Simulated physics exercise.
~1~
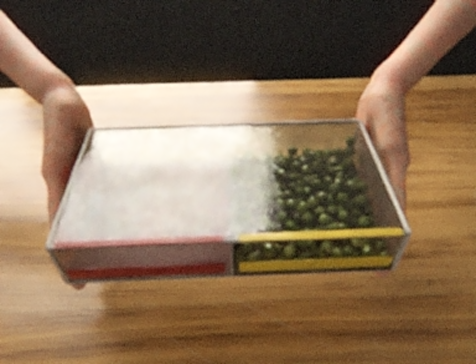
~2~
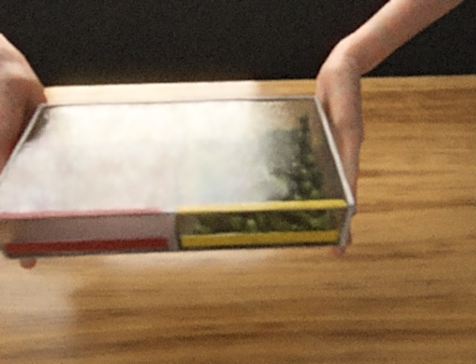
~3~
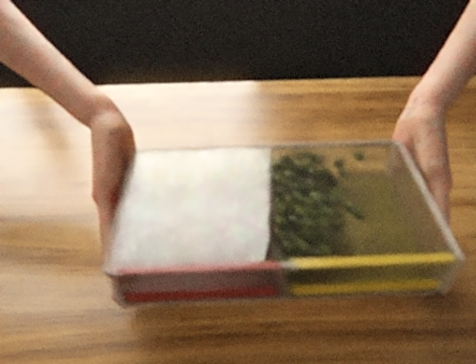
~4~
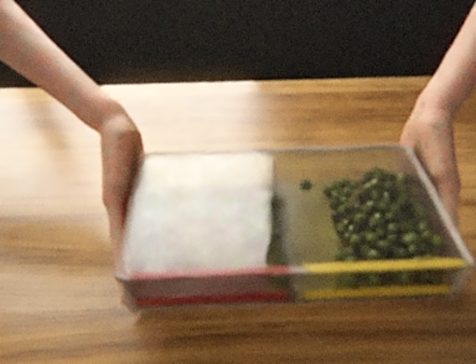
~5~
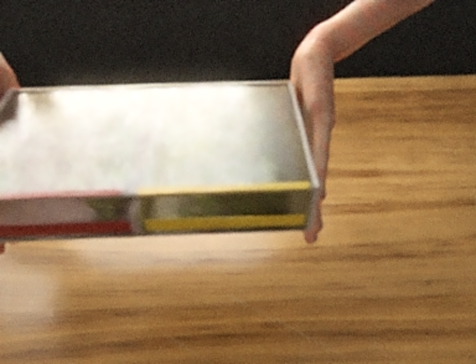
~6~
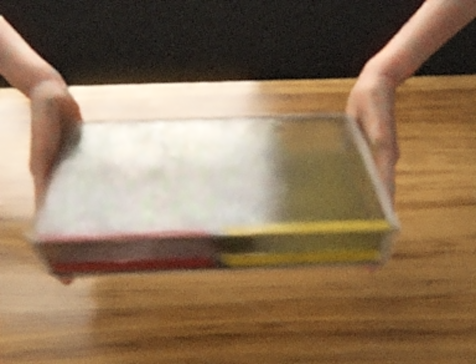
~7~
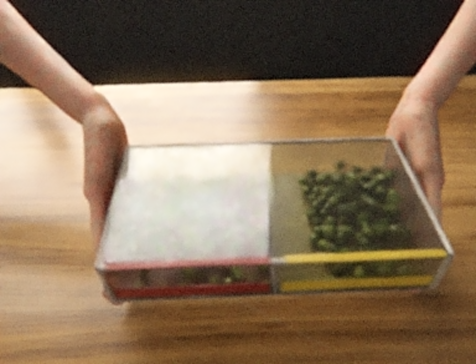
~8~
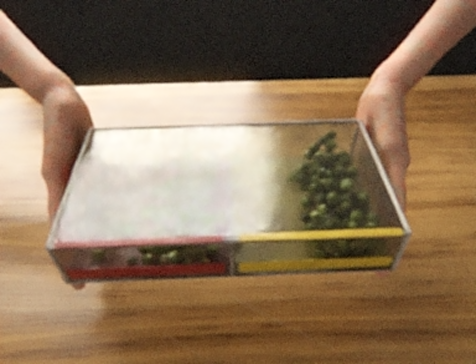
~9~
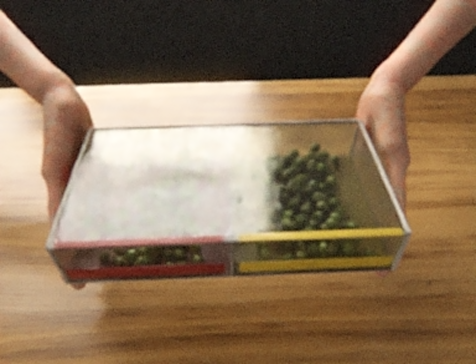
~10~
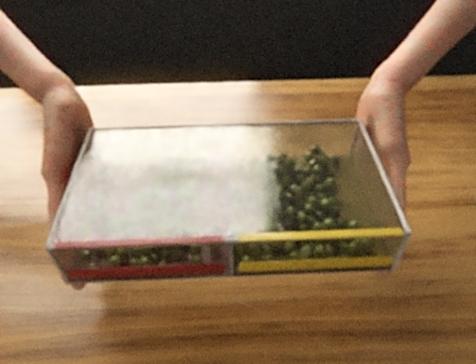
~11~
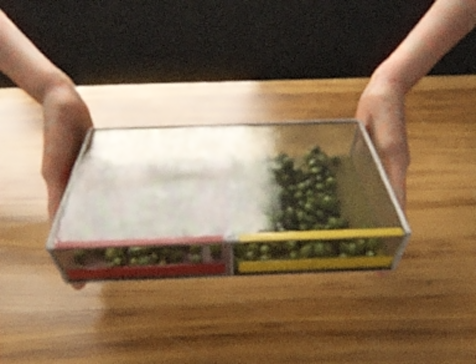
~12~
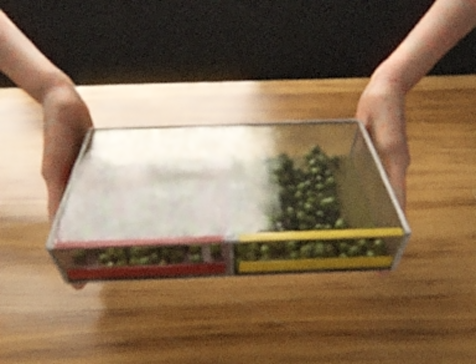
Small green olives slide about inside a clear-lidded box with red and yellow front sections as two hands swing it left and right above a wooden table, shifting from the yellow side partly into the red, and they settle visible in both sections as the hands hold it still.
